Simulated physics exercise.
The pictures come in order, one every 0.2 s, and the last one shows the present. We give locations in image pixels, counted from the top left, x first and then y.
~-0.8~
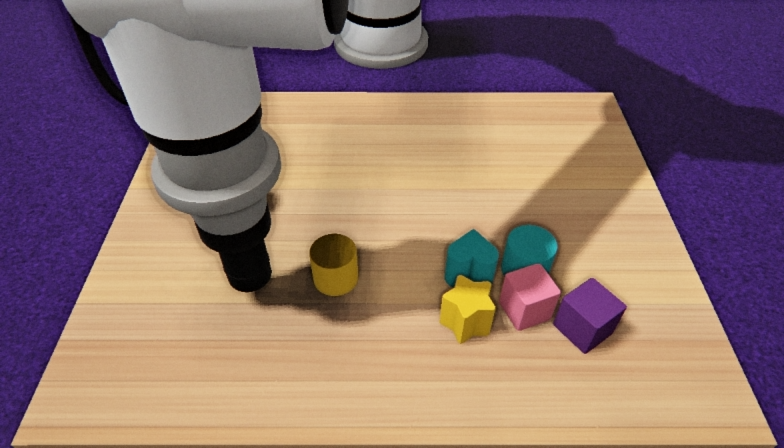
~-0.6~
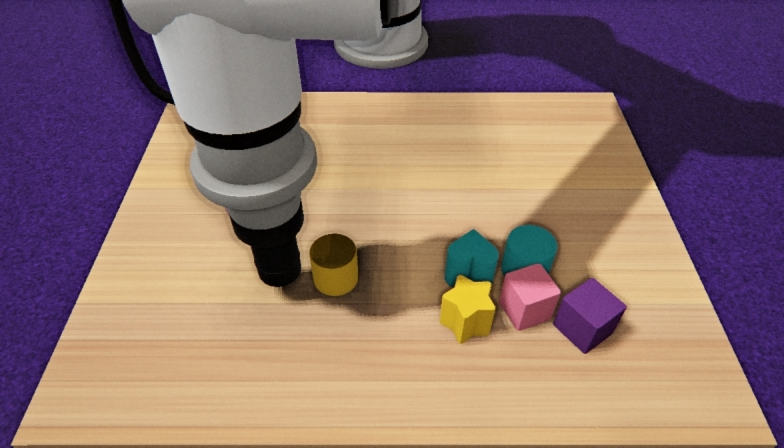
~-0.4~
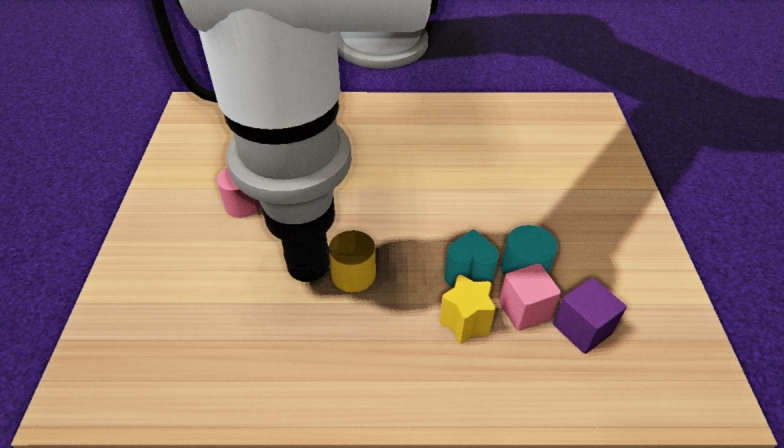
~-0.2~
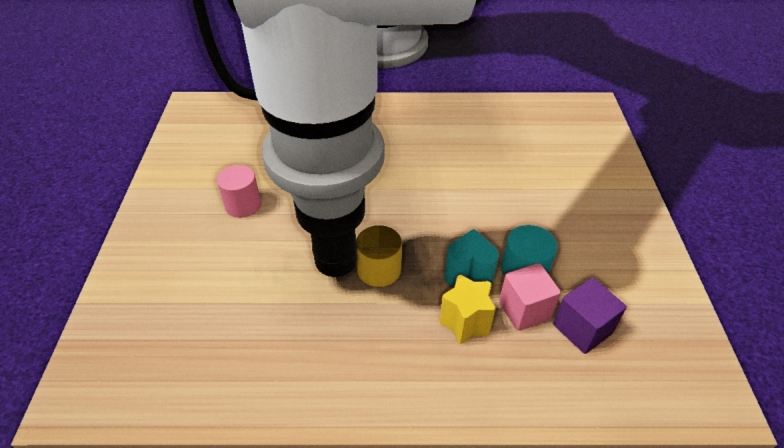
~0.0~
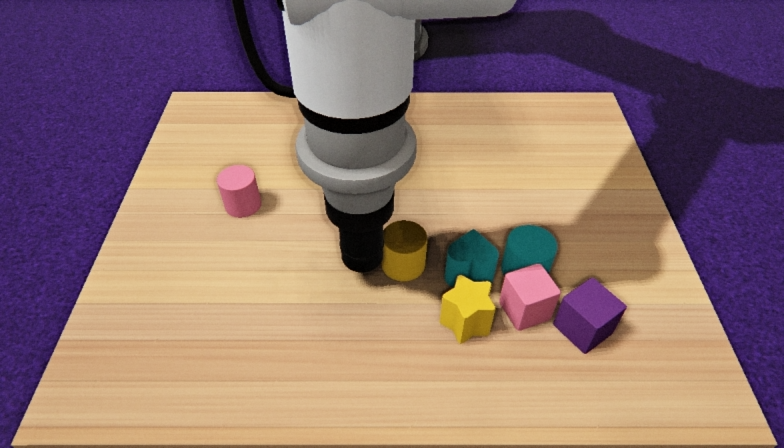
In the video, a robot arm lowers no tool but sweeps its black rod rightward across a wooden board, meeting a yellow cylinder and pushing it toward a still cluster of teal, yellow, pink and purple blocks.
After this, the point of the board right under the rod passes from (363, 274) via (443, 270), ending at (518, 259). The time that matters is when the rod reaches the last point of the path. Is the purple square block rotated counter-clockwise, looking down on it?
My answer is yes.
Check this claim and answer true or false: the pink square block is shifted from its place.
That claim is true.
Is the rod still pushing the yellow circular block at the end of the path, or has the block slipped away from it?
It slides aside on the way.
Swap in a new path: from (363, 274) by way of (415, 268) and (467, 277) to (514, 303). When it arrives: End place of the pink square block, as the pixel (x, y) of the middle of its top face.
At roughly (561, 306).
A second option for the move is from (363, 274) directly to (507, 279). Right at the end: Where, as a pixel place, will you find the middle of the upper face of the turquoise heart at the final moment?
Its top face will be centred at roughly (562, 256).
On the path given first. One third of the way, rod at (418, 255); yellow circular block at (453, 225); turquoise heart at (481, 250).
Two thirds of the way, rod at (473, 251); yellow circular block at (486, 211); turquoise heart at (521, 254), turned 30° clockwise; turquoise circular block at (560, 242); pink square block at (544, 290), turned 15° clockwise; purple square block at (600, 306), turned 15° anticlockwise.
At the end, rod at (523, 242); yellow circular block at (505, 202); turquoise heart at (566, 256), turned 70° clockwise; turquoise circular block at (614, 247); pink square block at (546, 291), turned 25° clockwise; purple square block at (600, 307), turned 20° anticlockwise.
